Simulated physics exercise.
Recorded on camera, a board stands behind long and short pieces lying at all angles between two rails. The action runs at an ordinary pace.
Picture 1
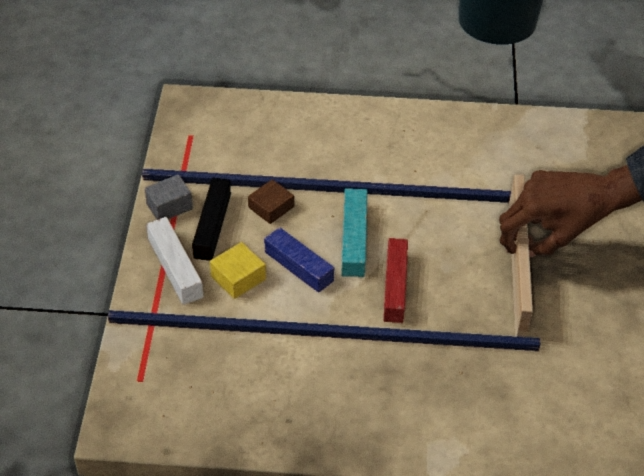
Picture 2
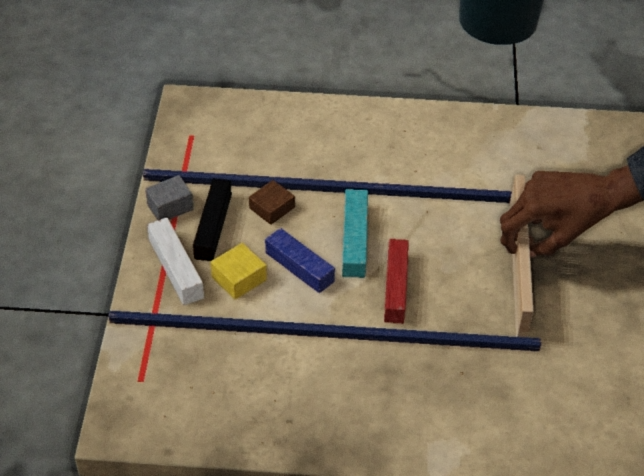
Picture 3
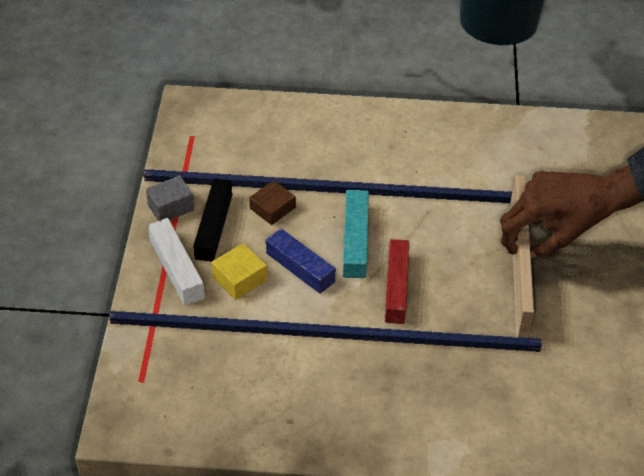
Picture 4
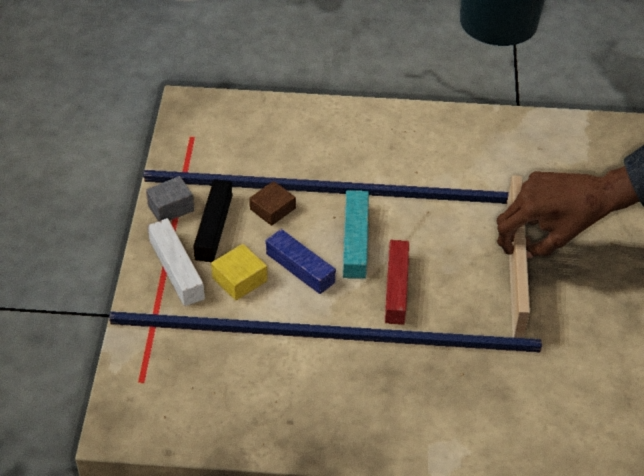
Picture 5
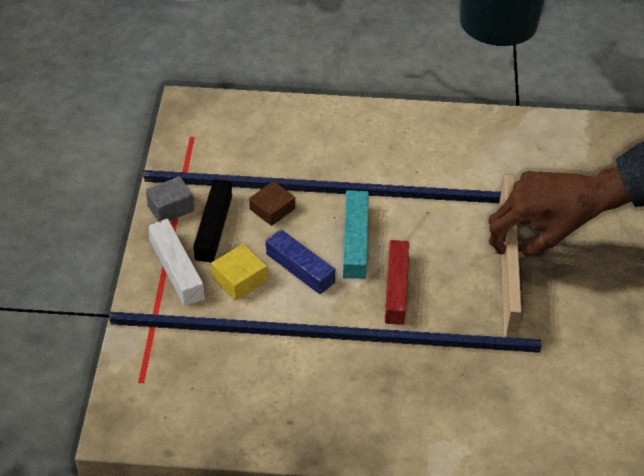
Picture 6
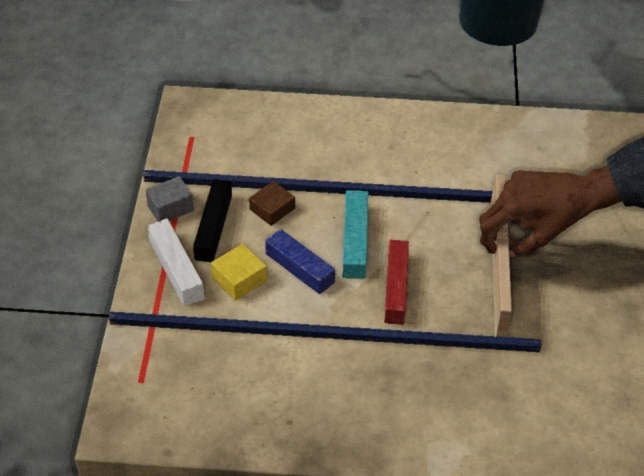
At first, a hand holds a wooden board upright at the right end of two dark blue rails, with blocks and bars of various colours lying still between them. Then the hand slides the board slightly left along the rails, a gap remaining before the red bar, while the pieces stay put.
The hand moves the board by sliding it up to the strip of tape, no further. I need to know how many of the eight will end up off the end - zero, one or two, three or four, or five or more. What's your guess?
You'd see five or more pieces leave the end and fall.
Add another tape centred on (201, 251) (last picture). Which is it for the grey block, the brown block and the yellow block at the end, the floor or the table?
The grey block is gone. The brown block is still there. The yellow block is still there.
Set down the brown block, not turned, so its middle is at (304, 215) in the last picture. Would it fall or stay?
That brown block heads down.
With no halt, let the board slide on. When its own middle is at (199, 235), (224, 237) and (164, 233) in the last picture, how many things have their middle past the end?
First 3, then 2, finally 6.
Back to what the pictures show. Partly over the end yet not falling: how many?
1 is the number.
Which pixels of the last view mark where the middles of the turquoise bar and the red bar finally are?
Near (148, 212) and (153, 266).
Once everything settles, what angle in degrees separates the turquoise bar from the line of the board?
The angle comes out near 15 degrees.
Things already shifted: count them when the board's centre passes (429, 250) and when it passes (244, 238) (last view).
Counts: 0 and 8.
A little later, none off yet; grey block at rest near (170, 200); white bar at rest near (176, 262); black stick at rest near (213, 220).
Next, none off yet; grey block at rest near (170, 200); white bar at rest near (172, 262); black stick at rest near (213, 220).
Later still, none off yet; grey block tilted well over near (114, 202); white bar tilted a little near (101, 271); black stick shifted about its own width near (142, 212).
When it is over, the number that fall off is five or more; down, blue bar, brown block, yellow block, black stick, white bar and grey block.
